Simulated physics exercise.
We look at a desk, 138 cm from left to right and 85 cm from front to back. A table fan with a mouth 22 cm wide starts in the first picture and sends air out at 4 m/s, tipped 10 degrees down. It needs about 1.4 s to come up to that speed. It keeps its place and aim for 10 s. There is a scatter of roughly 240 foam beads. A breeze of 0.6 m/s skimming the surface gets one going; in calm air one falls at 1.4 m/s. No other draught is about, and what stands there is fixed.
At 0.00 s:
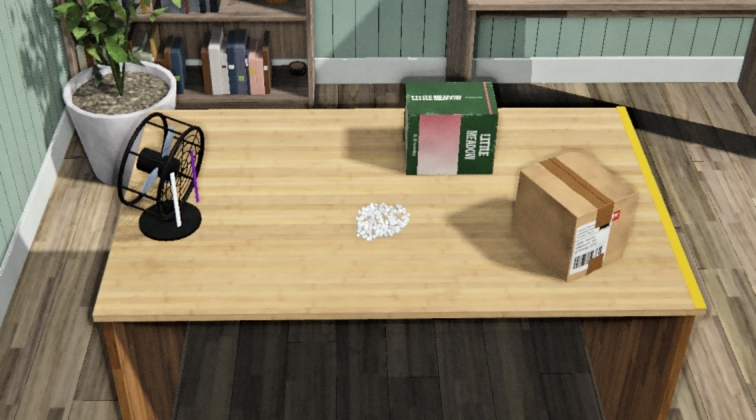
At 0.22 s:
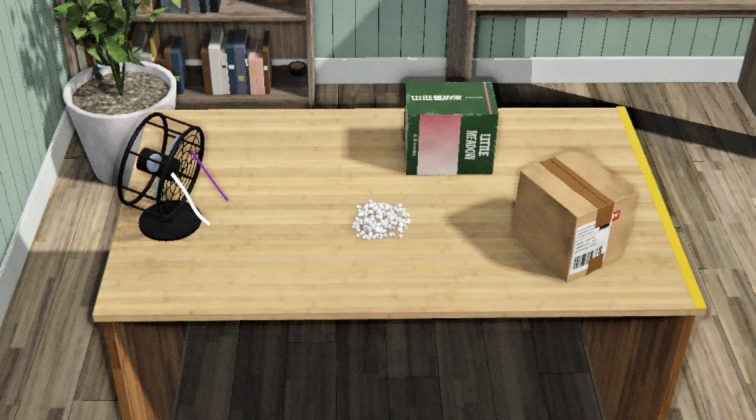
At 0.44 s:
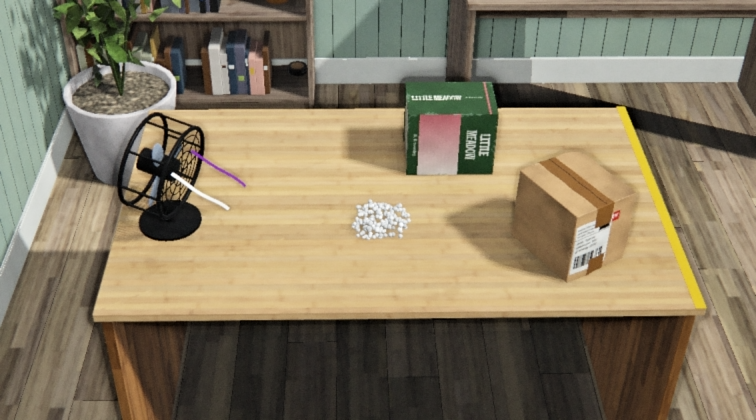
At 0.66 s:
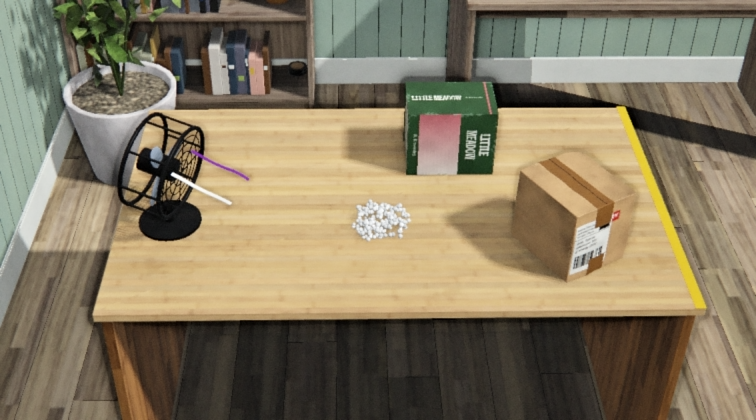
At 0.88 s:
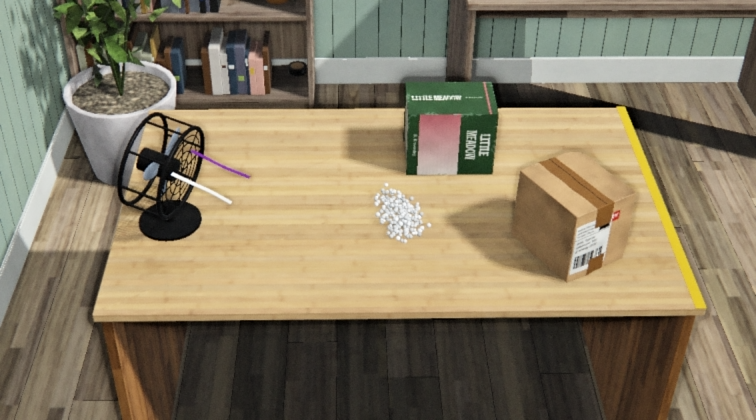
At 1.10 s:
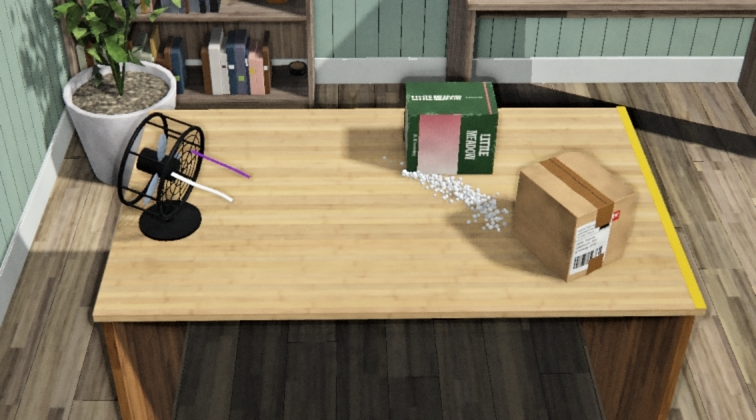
At the start, a black fan, a heap of small white beads and two boxes sit on a wooden desk. White and purple ribbons on the fan lift and stream out to the right while the beads lie still. Then the beads shift rightward and spread into a slanting trail between the boxes.
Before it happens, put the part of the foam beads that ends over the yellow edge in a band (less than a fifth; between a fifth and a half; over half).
The share over the yellow edge is above half.
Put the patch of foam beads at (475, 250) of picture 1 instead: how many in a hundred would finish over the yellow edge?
Then about 30 %.
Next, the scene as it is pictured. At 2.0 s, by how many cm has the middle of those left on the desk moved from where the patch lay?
Roughly 60 cm.
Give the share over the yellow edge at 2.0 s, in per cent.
About 50 %.
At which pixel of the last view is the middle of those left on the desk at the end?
At about (574, 145).
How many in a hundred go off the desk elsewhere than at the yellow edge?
Near 0 %.
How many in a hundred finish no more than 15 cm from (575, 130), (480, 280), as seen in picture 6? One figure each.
In turn about 20 %, 0 %.
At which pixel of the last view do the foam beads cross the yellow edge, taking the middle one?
At about (646, 160).
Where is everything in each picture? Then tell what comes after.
In the first frame, the middle of the foam beads is near (380, 223), none has stirred yet and the mouth of the table fan is at (162, 166).
In the second frame, the middle of the foam beads is near (382, 222), none has stirred yet and the yellow edge is centred on (661, 195).
In the third frame, the middle of the foam beads is near (382, 222), none has stirred yet, the top of a book is at (451, 98) and the top of a box is at (578, 181).
In the fourth frame, the middle of the foam beads is near (382, 222) and none has stirred yet.
In the fifth frame, the middle of the foam beads is near (402, 215), the farthest in sight from the table fan is at (429, 226) and about 90 % have left their places.
In the sixth frame, the middle of the foam beads is near (464, 193), the farthest in sight from the table fan is at (505, 212) and all have left their places.
After 2.0 s the count stands so, 47 % are over the yellow edge; the middle of those still in play is near (579, 161).
After 3.2 s the count stands so, 61 % are over the yellow edge; the middle of those still in play is near (578, 148).
After 5.5 s the count stands so, 68 % are over the yellow edge; the middle of those still in play is near (574, 145).
After 10.0 s, at the end, 70 % are over the yellow edge; the middle of those still in play is near (574, 145).
